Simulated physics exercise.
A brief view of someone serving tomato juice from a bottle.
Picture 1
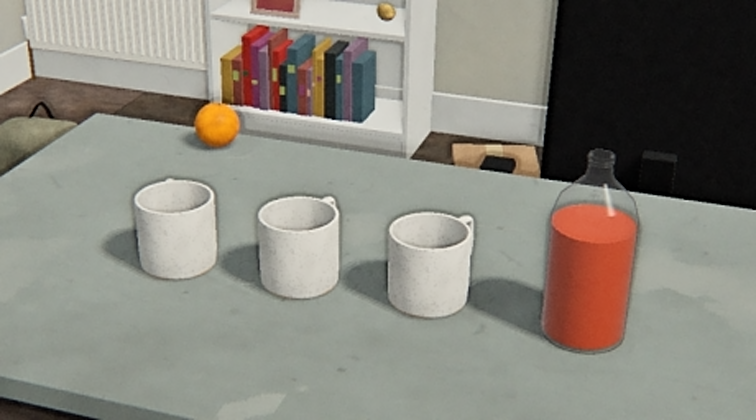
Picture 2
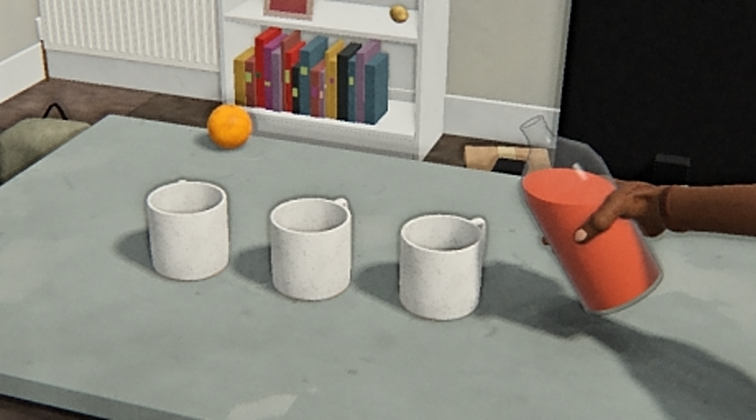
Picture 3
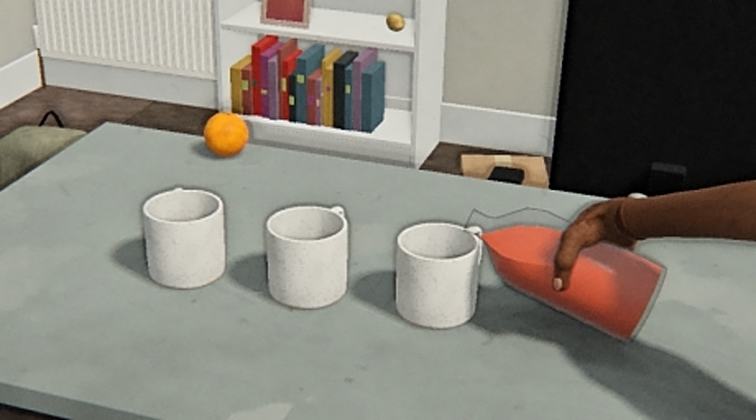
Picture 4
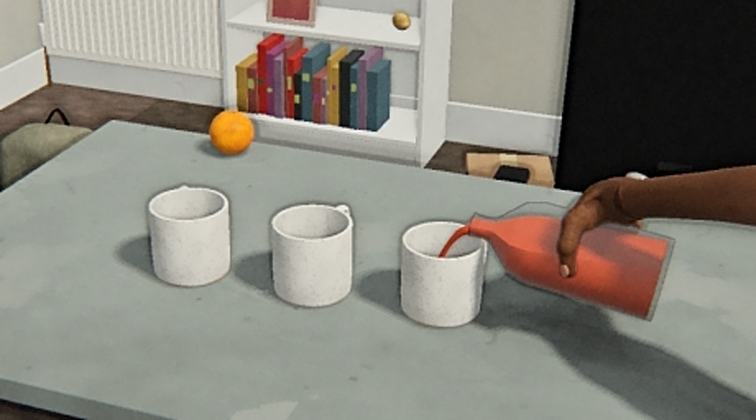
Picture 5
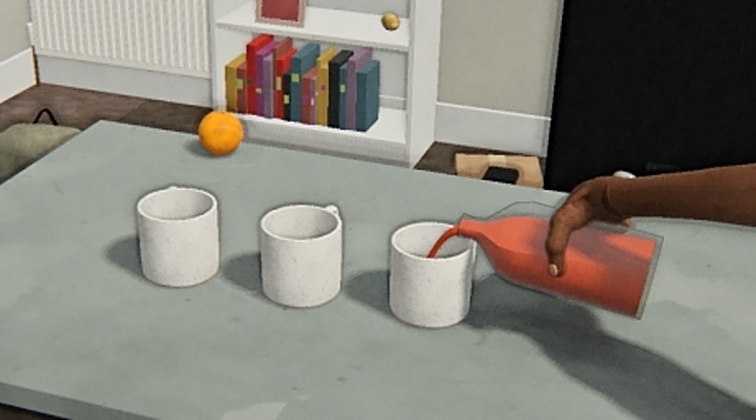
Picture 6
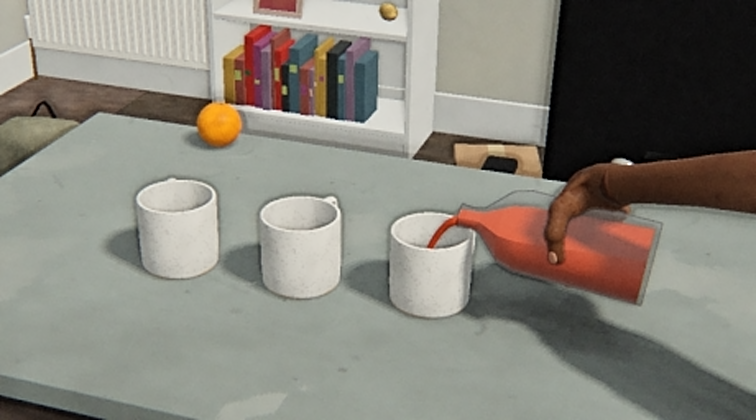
A brown-skinned hand takes the clear bottle of red juice at the right of a grey-green table, lifts it and tips it leftward over the nearest of three white mugs standing in a row. A thin red stream then runs into that right-hand mug while the other two stay untouched. Seen from slightly above, with an orange, colourful books on a white shelf and a radiator behind, the view shifts slightly.
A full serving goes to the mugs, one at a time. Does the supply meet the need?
No - I reckon it can't manage all of them, to be honest.
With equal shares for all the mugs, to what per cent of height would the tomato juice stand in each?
Some 55 per cent.
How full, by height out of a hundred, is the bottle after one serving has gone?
Close to 25 %.
Shortly, the first is about half full.
Then, the first is done and the bottle has about half of its load.
At the finish, the bottle is empty with one filled and the next at about three quarters of a serving.
